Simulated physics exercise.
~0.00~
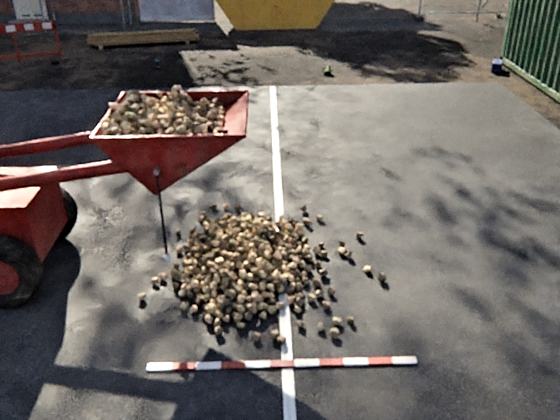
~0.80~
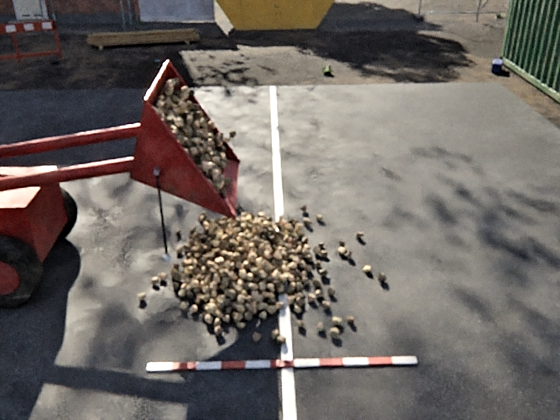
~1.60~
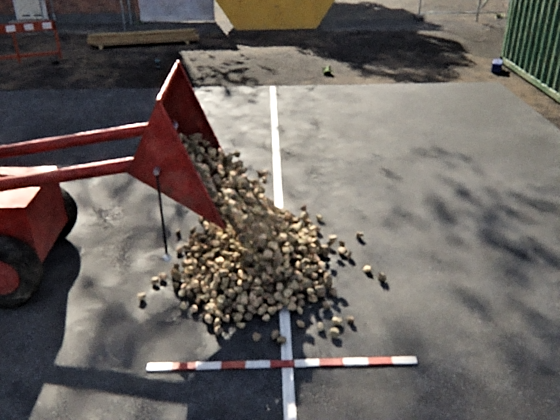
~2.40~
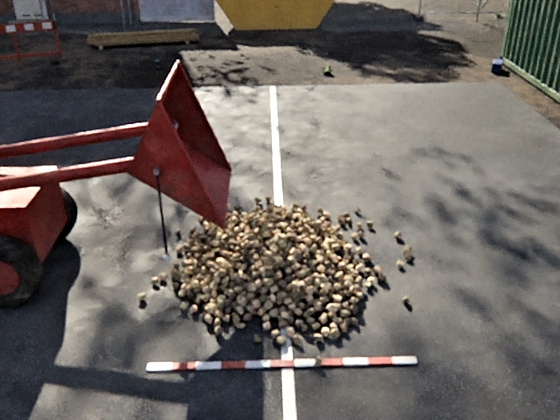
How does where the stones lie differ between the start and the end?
At the start some stones are up in the red bucket and the rest lie in a pile mostly left of the white line. At the end they are all on the ground in one bigger pile that reaches farther right, well over the line.
A red bucket tips and empties its stones, leaving a wider pile across the white line.
